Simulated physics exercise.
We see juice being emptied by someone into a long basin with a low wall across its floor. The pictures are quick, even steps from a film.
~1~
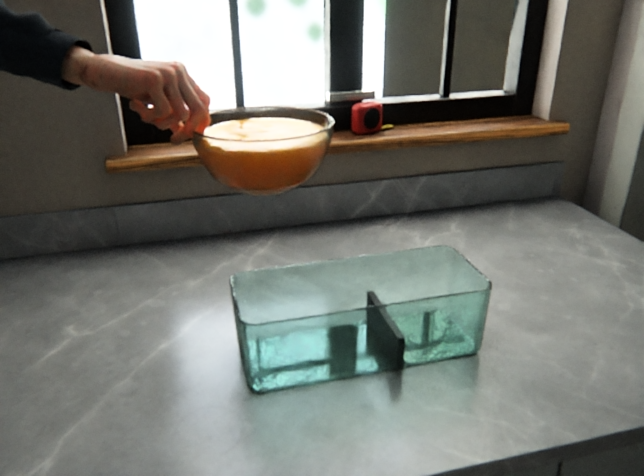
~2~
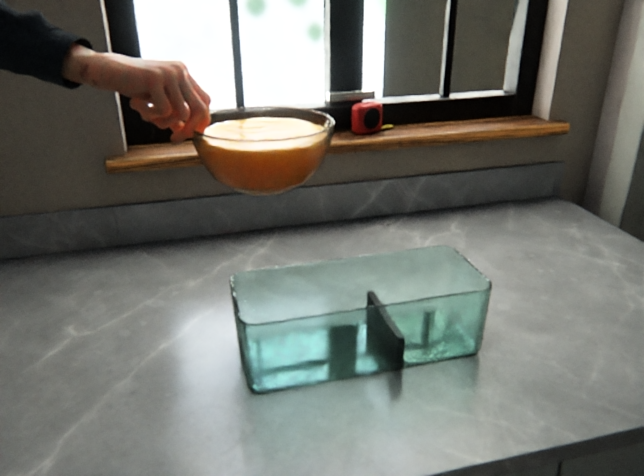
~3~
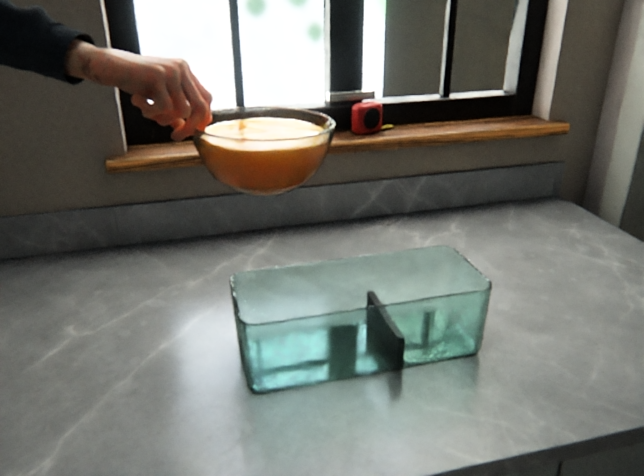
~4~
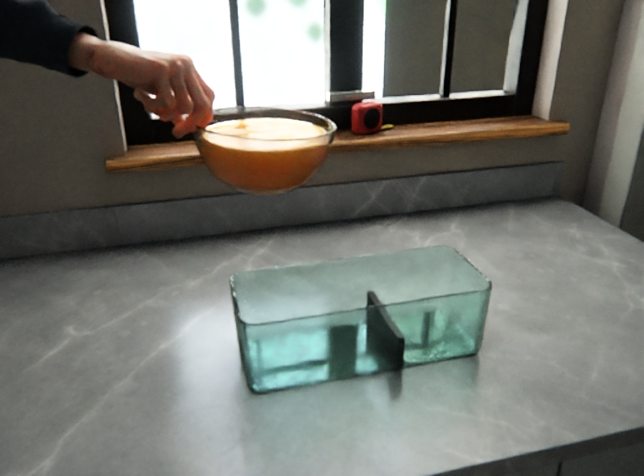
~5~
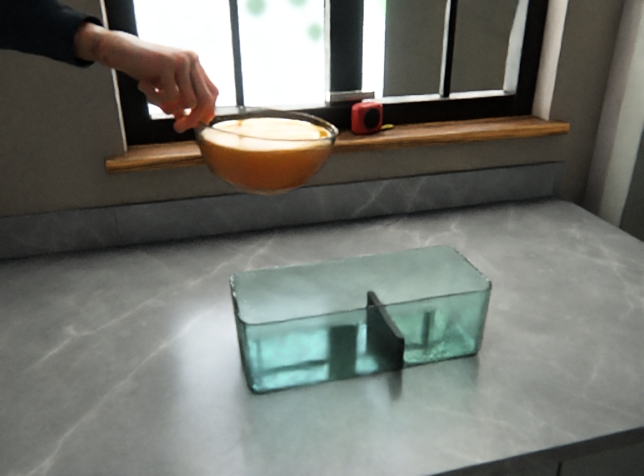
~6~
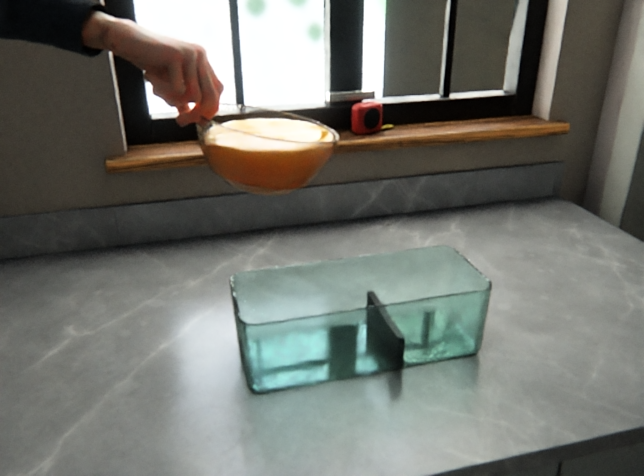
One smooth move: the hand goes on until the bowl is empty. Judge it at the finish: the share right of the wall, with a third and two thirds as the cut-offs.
At the finish, the right of the wall has a third to two thirds.
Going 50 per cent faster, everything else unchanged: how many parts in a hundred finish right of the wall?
It comes to 40 per cent or so.
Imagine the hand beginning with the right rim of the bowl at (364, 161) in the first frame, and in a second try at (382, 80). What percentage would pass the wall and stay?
First about 75, then 85 per cent.
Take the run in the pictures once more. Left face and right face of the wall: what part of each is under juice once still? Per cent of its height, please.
On the left 30 %, on the right 60 %.
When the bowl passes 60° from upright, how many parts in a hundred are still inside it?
Roughly 50 percent.
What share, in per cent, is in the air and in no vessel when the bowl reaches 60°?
I'd say some 40 per cent.
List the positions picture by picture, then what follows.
It leans 0°; its right rim is at (330, 119); the juice meets the walls at (194, 139) and (326, 128); the long basin's rim runs from (235, 299) to (472, 266); the wall's top is at (385, 314), in the first frame.
It leans 1°; its right rim is at (330, 119); the juice meets the walls at (194, 138) and (326, 128), in the second frame.
It leans 2°; its right rim is at (331, 121); the juice meets the walls at (196, 137) and (326, 129), in the third frame.
It leans 5°; its right rim is at (332, 124); the juice meets the walls at (197, 136) and (327, 130), in the fourth frame.
It leans 8°; its right rim is at (333, 128); the juice meets the walls at (199, 136) and (329, 131), in the fifth frame.
It leans 13°; its right rim is at (334, 133); the juice meets the walls at (202, 137) and (332, 131), in the sixth frame.
A moment on, the bowl is tipped part way and 49 per cent is still to pour, 5 is left of the wall and 8 right of it.
Next, the bowl is tipped on its side and 6 per cent is still to pour, 28 is left of the wall and 53 right of it.
Then the bowl is tipped on its side and 0 per cent is still to pour, 45 is left of the wall and 54 right of it.
Later the bowl is tipped on its side and 0 per cent is still to pour, 45 is left of the wall and 54 right of it.
At rest 45 per cent lies left of the wall, 54 right of it and 1 outside.
